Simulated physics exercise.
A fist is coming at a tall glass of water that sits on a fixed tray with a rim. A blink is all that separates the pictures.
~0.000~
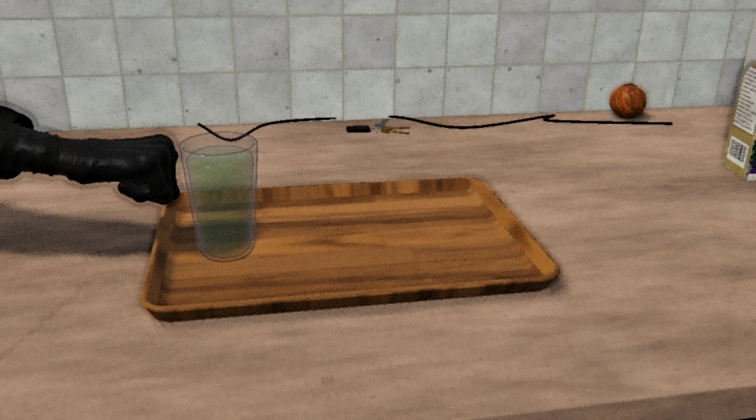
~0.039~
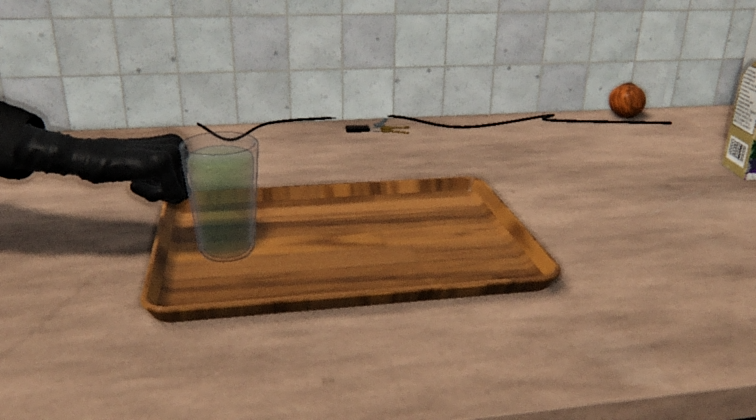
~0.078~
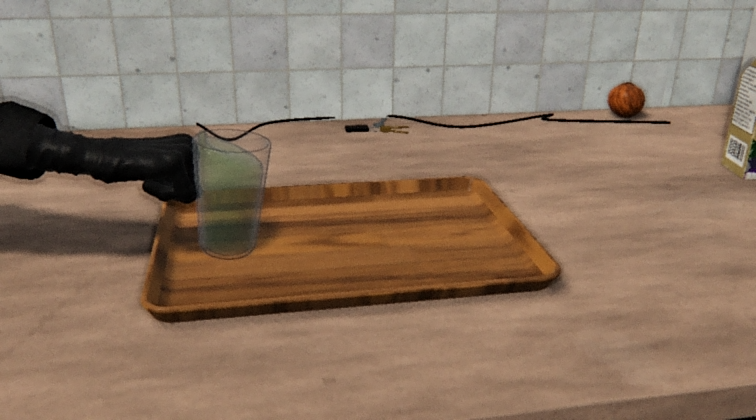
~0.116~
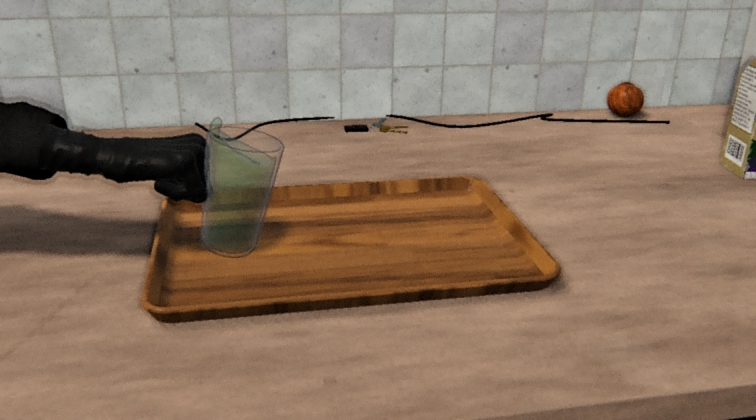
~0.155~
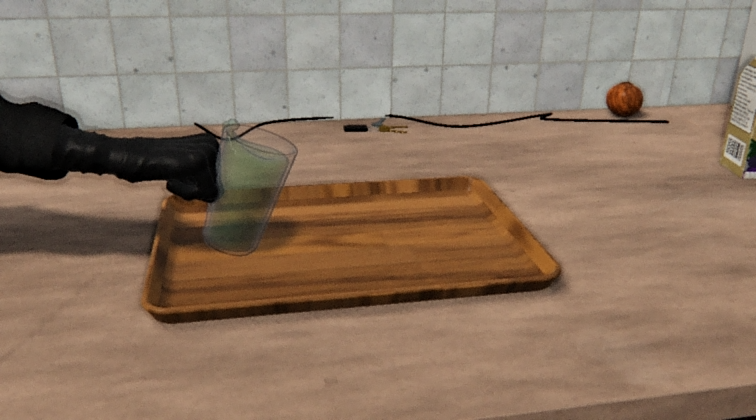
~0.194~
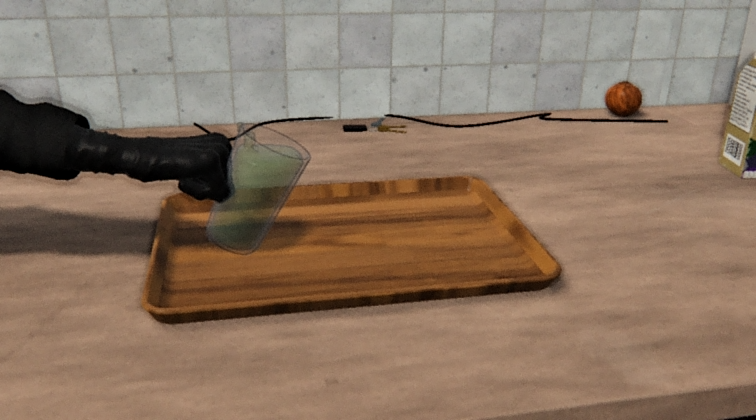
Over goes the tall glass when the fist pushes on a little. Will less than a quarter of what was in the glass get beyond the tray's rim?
No, a quarter or more gets past the rim.
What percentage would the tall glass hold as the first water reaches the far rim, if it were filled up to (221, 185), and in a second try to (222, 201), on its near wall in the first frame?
It holds around 55 in a hundred the first time and around 50 in a hundred the second.
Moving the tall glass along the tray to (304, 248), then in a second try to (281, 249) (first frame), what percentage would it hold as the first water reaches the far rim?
It would be close to 70 per cent the first time and close to 70 per cent the second time.
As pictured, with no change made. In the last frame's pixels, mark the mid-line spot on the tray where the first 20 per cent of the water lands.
I'd put it at roughly (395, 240) on the centre line.
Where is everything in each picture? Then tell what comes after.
It leans 0°; its right rim is at (256, 144); the water meets the walls at (186, 156) and (253, 153); the tray's far rim is at (516, 220); the tray is clear ahead, in the first picture.
It leans 0°; its right rim is at (256, 143); the water meets the walls at (186, 156) and (254, 153), in the second picture.
It leans 6°; its right rim is at (269, 145); the water meets the walls at (200, 136) and (260, 158), in the third picture.
It leans 12°; its right rim is at (282, 147); the water meets the walls at (211, 132) and (276, 158); 1 per cent is over the edge, in the fourth picture.
It leans 19°; its right rim is at (295, 151); the water meets the walls at (221, 156) and (289, 154); 1 per cent is over the edge, in the fifth picture.
It leans 26°; its right rim is at (308, 156); the water meets the walls at (230, 166) and (303, 151), in the sixth picture.
A moment on, the tall glass lies on its side and 91 per cent is in the glass, 3 on the tray and 6 above or beyond its rim.
Next, the tall glass lies on its side and 50 per cent is in the glass, 47 on the tray and 3 above or beyond its rim.
Then the tall glass lies on its side and 29 per cent is in the glass, 45 on the tray and 26 above or beyond its rim.
Later the tall glass lies on its side and 16 per cent is in the glass, 42 on the tray and 42 above or beyond its rim.
Finally, 58 per cent is held by tray and glass, 42 is off the tray.
